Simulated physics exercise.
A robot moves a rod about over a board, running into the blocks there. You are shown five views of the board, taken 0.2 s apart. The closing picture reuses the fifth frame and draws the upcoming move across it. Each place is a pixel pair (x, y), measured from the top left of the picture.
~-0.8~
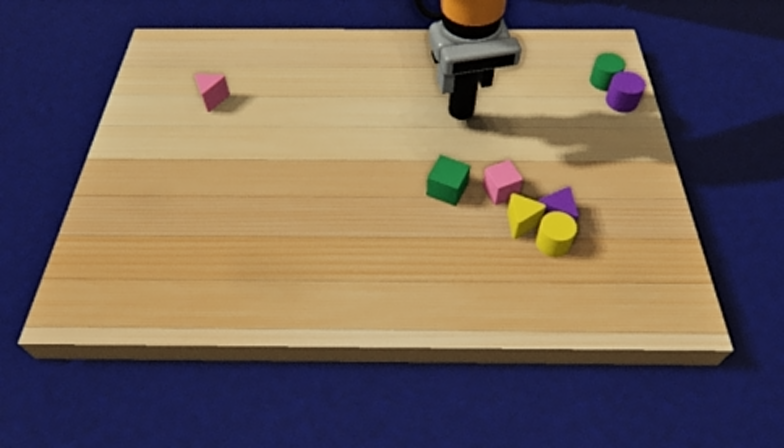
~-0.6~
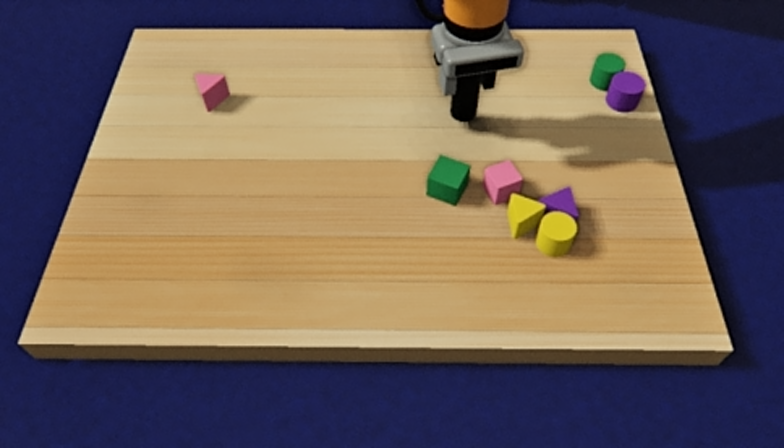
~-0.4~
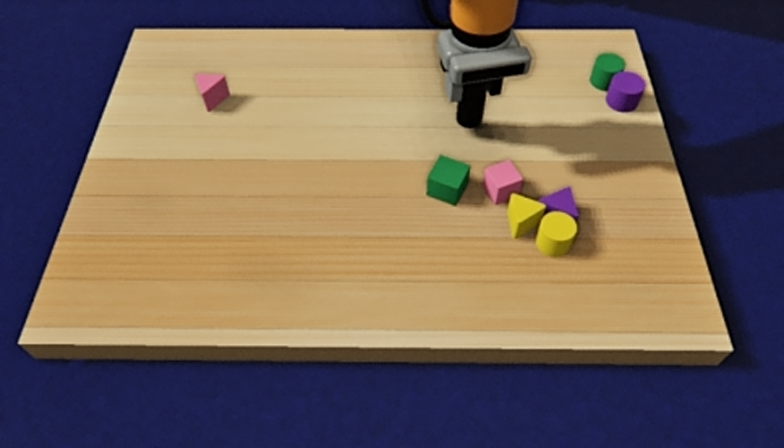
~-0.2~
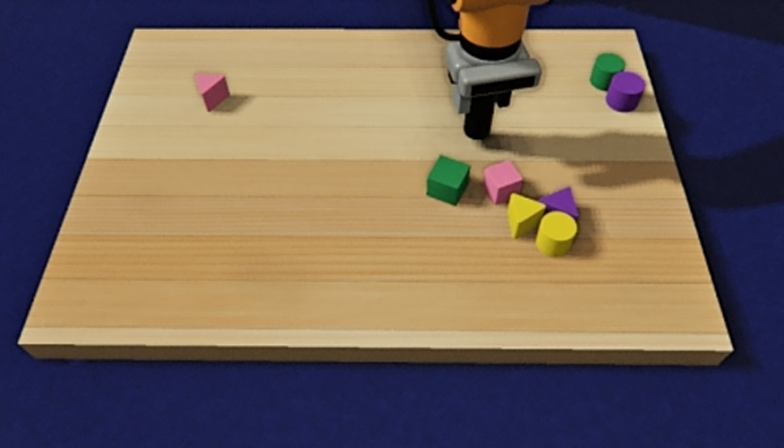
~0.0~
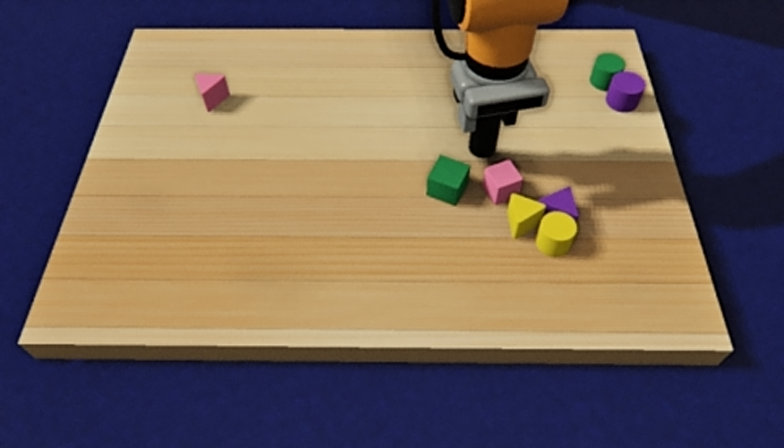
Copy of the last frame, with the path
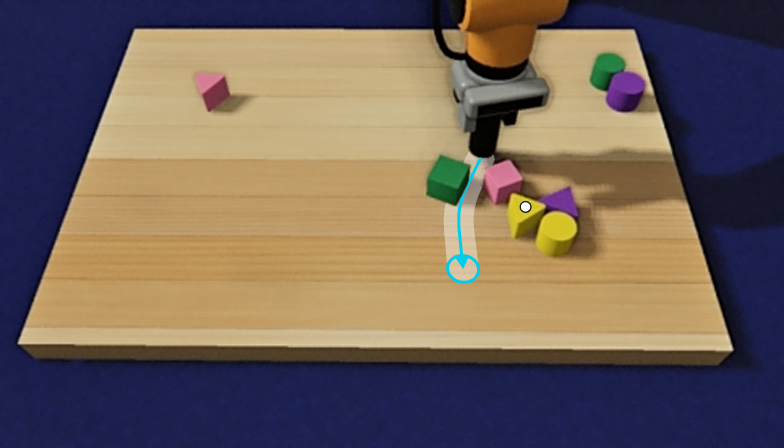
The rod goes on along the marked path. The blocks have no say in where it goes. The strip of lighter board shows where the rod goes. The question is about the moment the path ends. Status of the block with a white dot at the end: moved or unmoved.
The result: It stays put.
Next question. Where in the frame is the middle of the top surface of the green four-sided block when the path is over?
I think it will end close to (430, 186).
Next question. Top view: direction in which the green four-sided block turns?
Seen from overhead, it turns clockwise.
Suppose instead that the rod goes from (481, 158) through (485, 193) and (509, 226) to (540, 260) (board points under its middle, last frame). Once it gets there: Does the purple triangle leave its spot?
It seems not.
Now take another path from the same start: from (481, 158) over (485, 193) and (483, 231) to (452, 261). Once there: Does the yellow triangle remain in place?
No, that is not how it ends up.
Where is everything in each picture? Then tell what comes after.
The first frame shows rod's lower end (461, 112); green four-sided block (449, 171); yellow triangle (526, 207).
The second frame shows rod (463, 114); blocks still.
The third frame shows rod (469, 120); blocks still.
The fourth frame shows rod (477, 131); blocks still.
The fifth frame shows rod (482, 149); green four-sided block (449, 171); yellow triangle (526, 207).
Drawn move, from (481, 158) by way of (460, 208) to (463, 269); the dot is on the yellow triangle.
The first path, step by step. One third of the way, rod (466, 182); green four-sided block (437, 180), turned 40° clockwise.
Two thirds of the way, rod (460, 220); green four-sided block (430, 186), turned 70° clockwise.
At the end, rod (464, 261); green four-sided block (430, 186), turned 70° clockwise; yellow triangle still.
